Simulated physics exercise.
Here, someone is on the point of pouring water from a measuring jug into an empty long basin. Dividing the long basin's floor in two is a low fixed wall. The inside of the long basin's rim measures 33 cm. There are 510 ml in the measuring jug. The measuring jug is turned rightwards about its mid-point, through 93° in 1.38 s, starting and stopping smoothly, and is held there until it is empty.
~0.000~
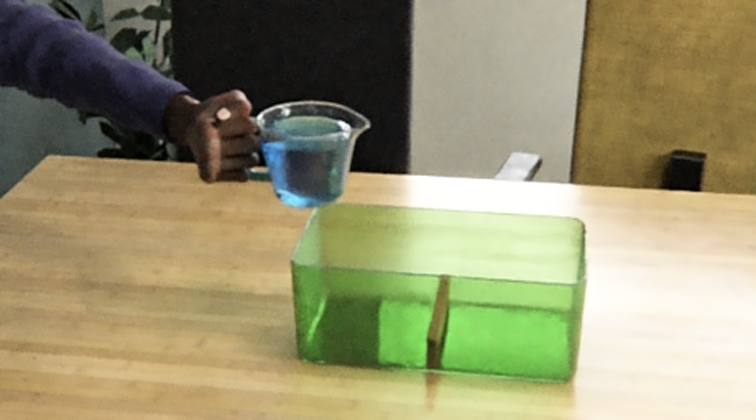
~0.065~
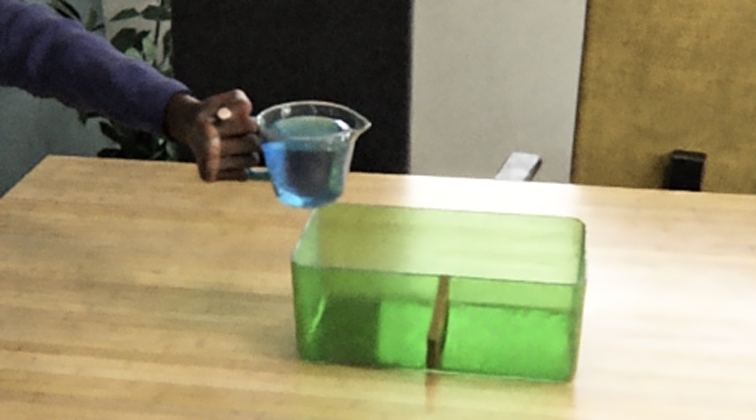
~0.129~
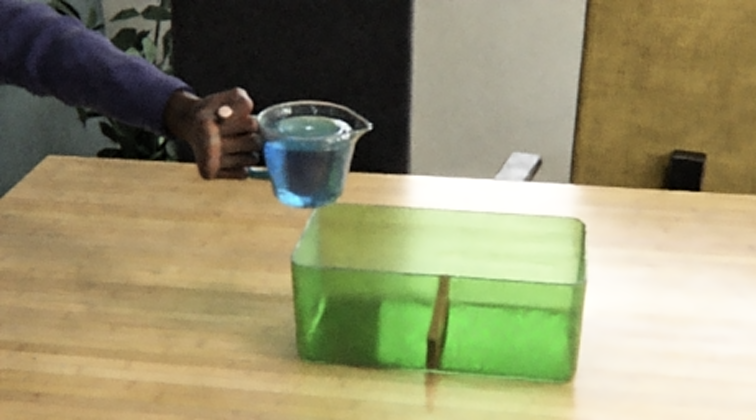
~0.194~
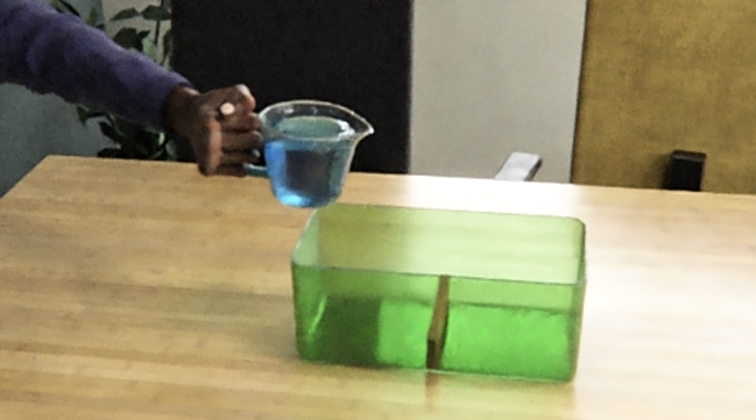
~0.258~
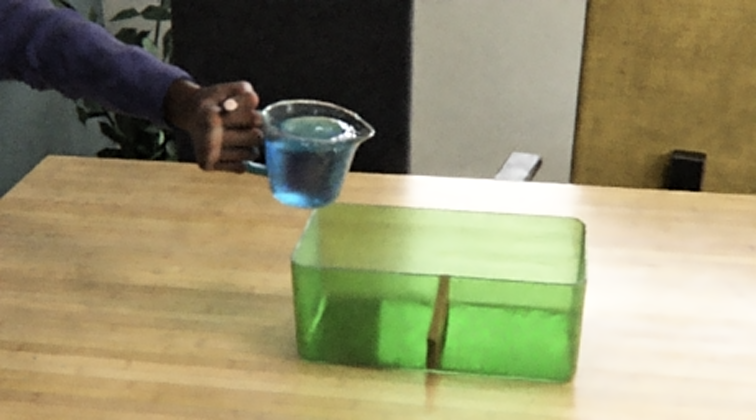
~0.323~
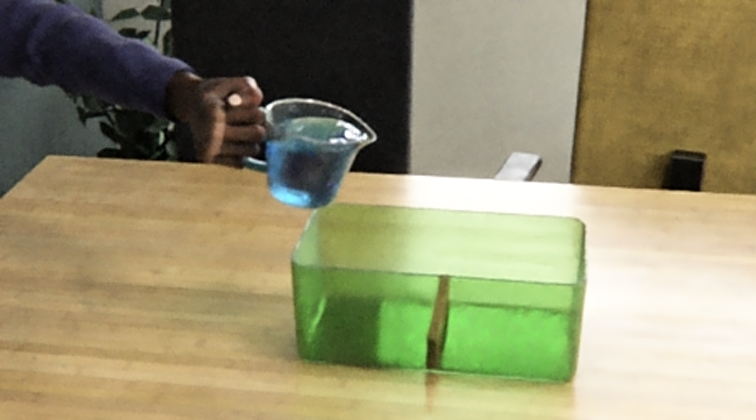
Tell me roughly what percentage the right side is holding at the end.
At the end it holds about 11 per cent.
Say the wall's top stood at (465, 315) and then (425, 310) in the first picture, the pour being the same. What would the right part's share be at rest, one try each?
The first gives near 10 per cent and the second near 45 per cent.
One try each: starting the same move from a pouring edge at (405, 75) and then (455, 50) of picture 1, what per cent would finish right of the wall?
The first try gives 85 percent and the second 95 percent.
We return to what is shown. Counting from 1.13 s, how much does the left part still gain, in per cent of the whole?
Roughly 24 percent.
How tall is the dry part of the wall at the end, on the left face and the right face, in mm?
Noted: Left near 22 mm, right near 38 mm.
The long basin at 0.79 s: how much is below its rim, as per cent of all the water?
The basin holds roughly 14 in a hundred parts at that moment.
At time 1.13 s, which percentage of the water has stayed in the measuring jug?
Some 18 per cent.
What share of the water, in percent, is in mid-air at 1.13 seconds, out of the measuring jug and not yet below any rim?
Near 10 percent.
After 0.79 s the tilt is 57° and 70 per cent is still to pour, 13 is left of the wall and 1 right of it.
After 1.13 s the tilt is 86° and 19 per cent is still to pour, 64 is left of the wall and 8 right of it.
After 1.49 s the tilt is 93° and 1 per cent is still to pour, 87 is left of the wall and 11 right of it.
After 1.88 s the tilt is 93° and 0 per cent is still to pour, 88 is left of the wall and 11 right of it.
In the end 88 per cent lies left of the wall, 11 right of it and 1 outside.
